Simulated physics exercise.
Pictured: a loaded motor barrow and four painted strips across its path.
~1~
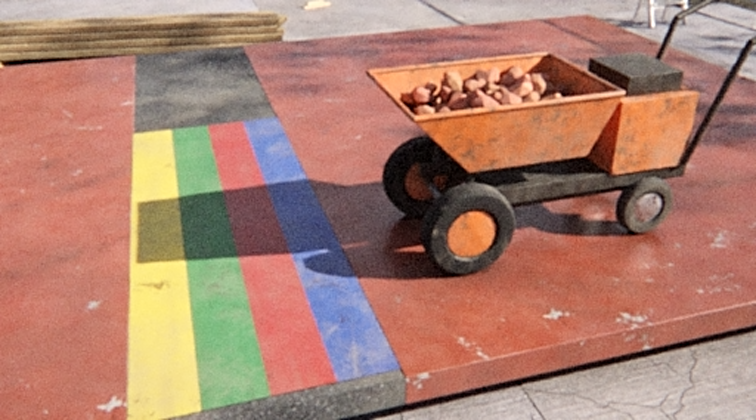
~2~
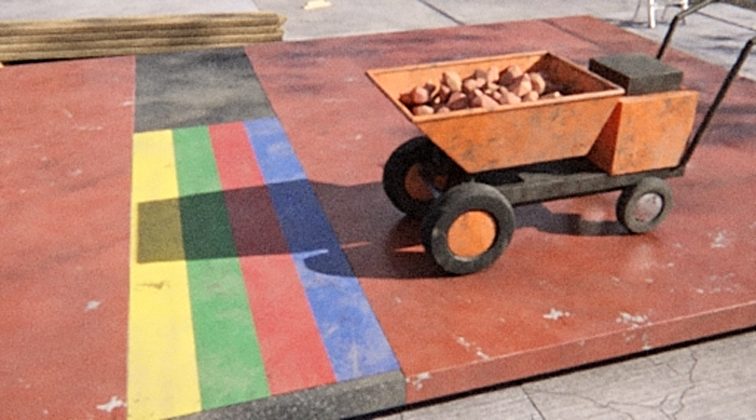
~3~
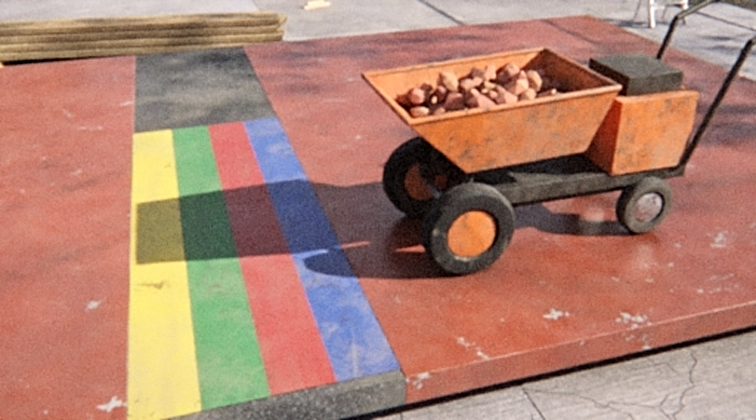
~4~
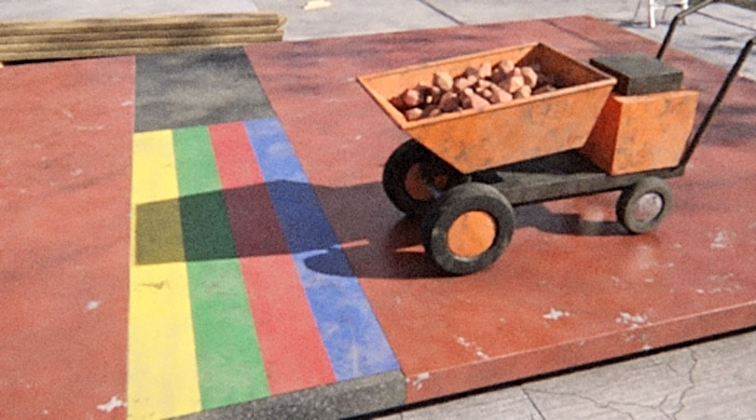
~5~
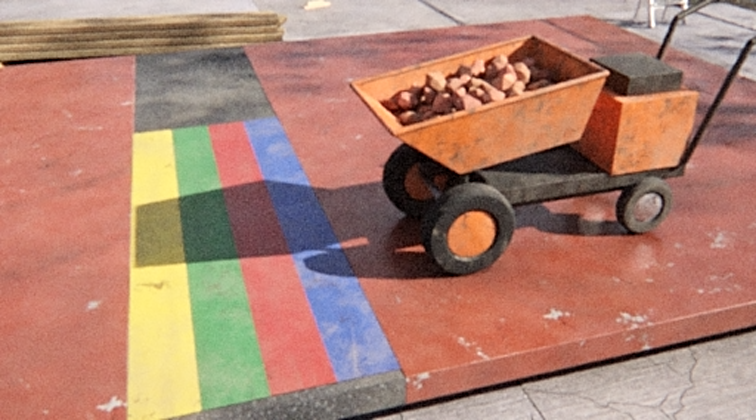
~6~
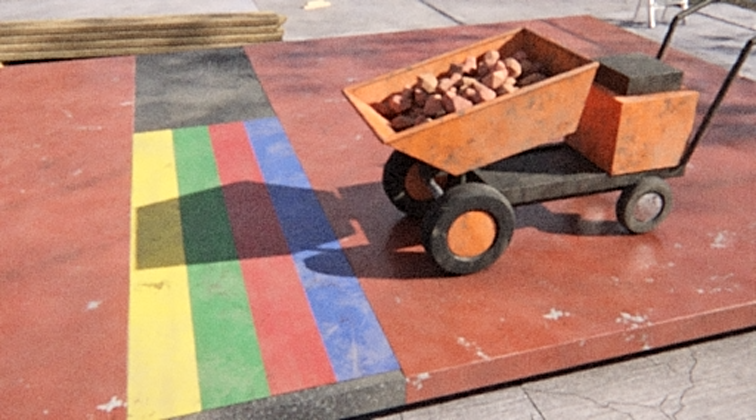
On a worn red platform outdoors, an orange motor barrow loaded with rubble stands to the right of yellow, green, red and blue painted strips. Its skip starts level, then tilts slightly forward to the left, the rear rising and the front lip dipping, while the wheels stay in place.
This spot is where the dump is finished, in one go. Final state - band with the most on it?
Red band.
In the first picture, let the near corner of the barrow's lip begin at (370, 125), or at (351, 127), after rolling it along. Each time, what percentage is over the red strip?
About 20 and 10 per cent.
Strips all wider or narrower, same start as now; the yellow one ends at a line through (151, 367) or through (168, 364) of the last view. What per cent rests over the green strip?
Roughly 20 per cent first, then 20 per cent.
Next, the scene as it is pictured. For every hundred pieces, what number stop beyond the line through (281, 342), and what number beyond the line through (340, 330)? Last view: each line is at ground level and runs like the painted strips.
Roughly 30 and 70 %.
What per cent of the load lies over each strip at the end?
Here's the split: Blue strip gets 15 %, red strip 35 %, green strip 15 %, yellow strip 5 %.
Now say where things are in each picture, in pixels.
The first frame shows lip of the skip near (413, 119), level; top of the load near (492, 91), lumps of rubble; blue strip near (347, 324); red strip near (288, 335); green strip near (226, 347); yellow strip near (162, 359).
The second frame shows lip of the skip near (412, 120), level; top of the load near (491, 90).
The third frame shows lip of the skip near (408, 123), tipped barely; top of the load near (488, 89).
The fourth frame shows lip of the skip near (401, 127), tipped barely; top of the load near (514, 80).
The fifth frame shows lip of the skip near (393, 133), tipped a little; top of the load near (507, 77).
The sixth frame shows lip of the skip near (384, 142), tipped a little; top of the load near (511, 70); blue strip near (347, 324); red strip near (288, 335); green strip near (226, 347); yellow strip near (162, 359).
Shortly afterwards, skip tipped well over; the whole lot in the skip.
Next, skip tipped steeply; the bulk in the skip; a little over the blue strip; a little over the red strip; only a few over the green strip.
Some moments later, skip tipped right over; near a third in the skip; a little over the blue strip; near a third over the red strip; near a quarter over the green strip; a little over the yellow strip; only a few off the paint.
In the end, skip tipped right over; near a quarter in the skip; a little over the blue strip; near a third over the red strip; near a quarter over the green strip; a little over the yellow strip; only a few off the paint.
